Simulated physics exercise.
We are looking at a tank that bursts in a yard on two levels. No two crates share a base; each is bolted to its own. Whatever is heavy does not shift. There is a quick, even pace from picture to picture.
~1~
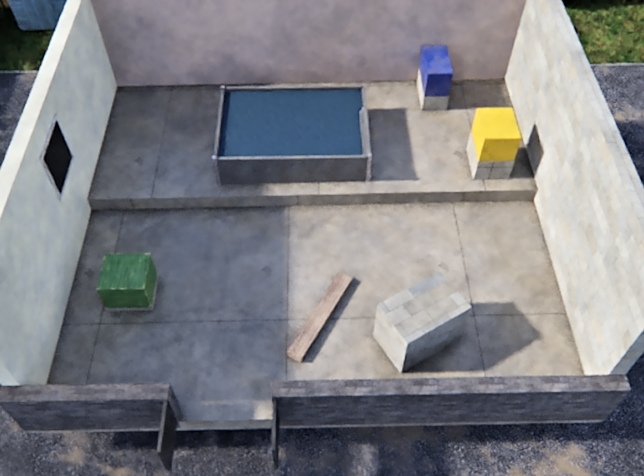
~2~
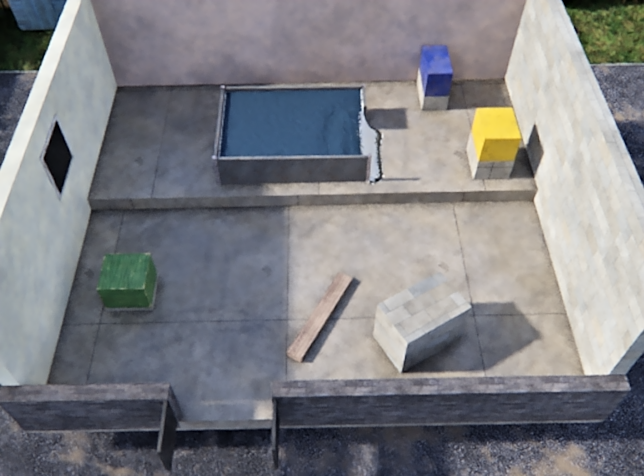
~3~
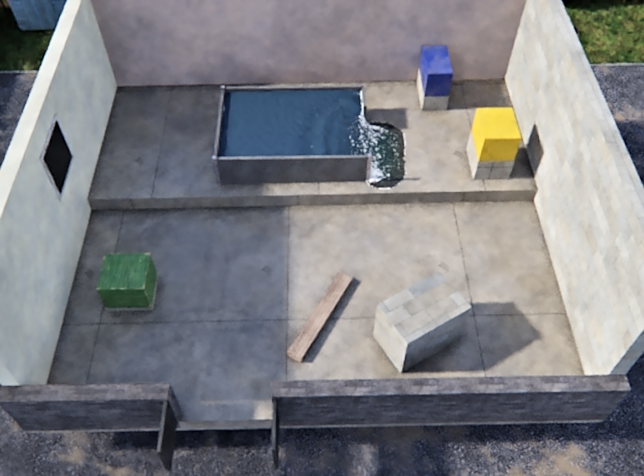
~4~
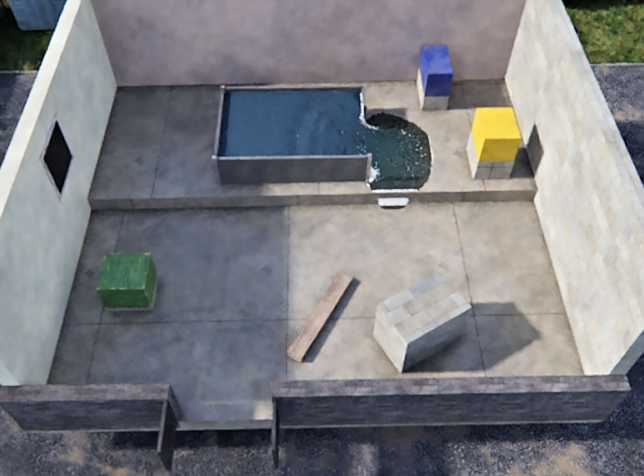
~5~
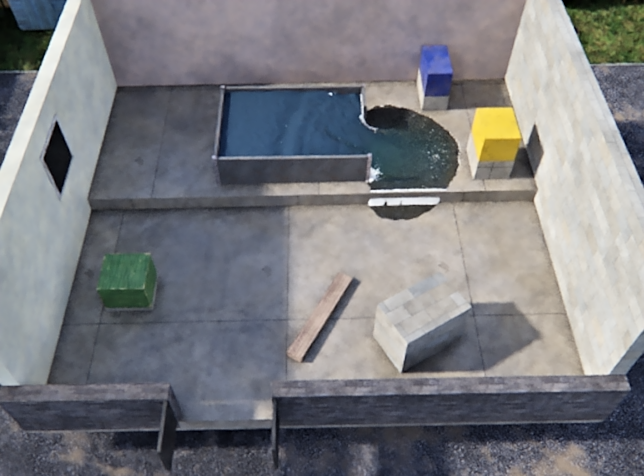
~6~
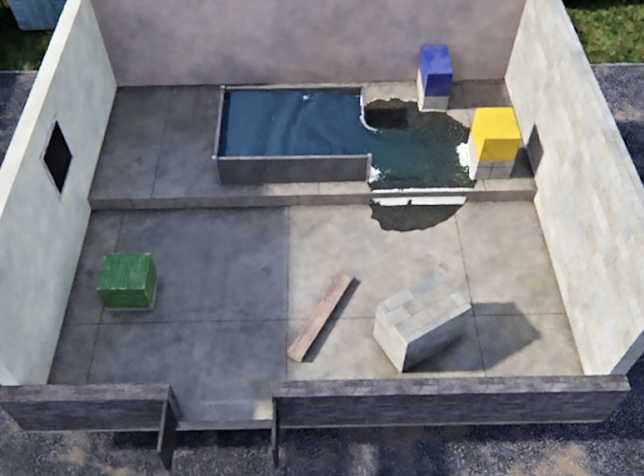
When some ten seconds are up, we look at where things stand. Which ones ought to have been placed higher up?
Outcome: Blue crate: Clear, yellow crate: Clear, green crate: Clear.
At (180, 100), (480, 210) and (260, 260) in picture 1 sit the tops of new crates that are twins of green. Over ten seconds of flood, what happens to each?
Going through them in order, the first is not reached, the second is overtopped and the third is not reached.
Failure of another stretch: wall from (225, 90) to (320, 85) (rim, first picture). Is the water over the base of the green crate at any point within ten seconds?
In my view the green one gets reached.
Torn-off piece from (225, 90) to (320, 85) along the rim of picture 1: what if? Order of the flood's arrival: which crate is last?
The crate marked green.
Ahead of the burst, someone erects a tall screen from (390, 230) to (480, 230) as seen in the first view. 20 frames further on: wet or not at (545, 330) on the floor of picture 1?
My call: Soaked.
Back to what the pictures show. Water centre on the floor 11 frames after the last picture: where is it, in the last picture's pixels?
Centre of mass: Roughly (358, 152).
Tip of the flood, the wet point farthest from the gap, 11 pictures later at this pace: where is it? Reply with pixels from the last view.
The front tops out at about (559, 321).
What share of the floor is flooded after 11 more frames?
My estimate is near 25 per cent.
A moment on, water covers 15 % of the floor; the blue crate water round its plinth, the yellow crate water round its plinth, the green crate not reached.
Next, water covers 25 % of the floor; the blue crate water round its plinth, the yellow crate water round its plinth, the green crate not reached.
Then, water covers 30 % of the floor; the blue crate water round its plinth, the yellow crate water round its plinth, the green crate not reached.
Later, water covers 50 % of the floor; the blue crate water round its plinth, the yellow crate water round its plinth, the green crate not reached.
In the end, water covers 70 % of the floor; the blue crate stayed above the water, the yellow crate stayed above the water, the green crate stayed above the water.
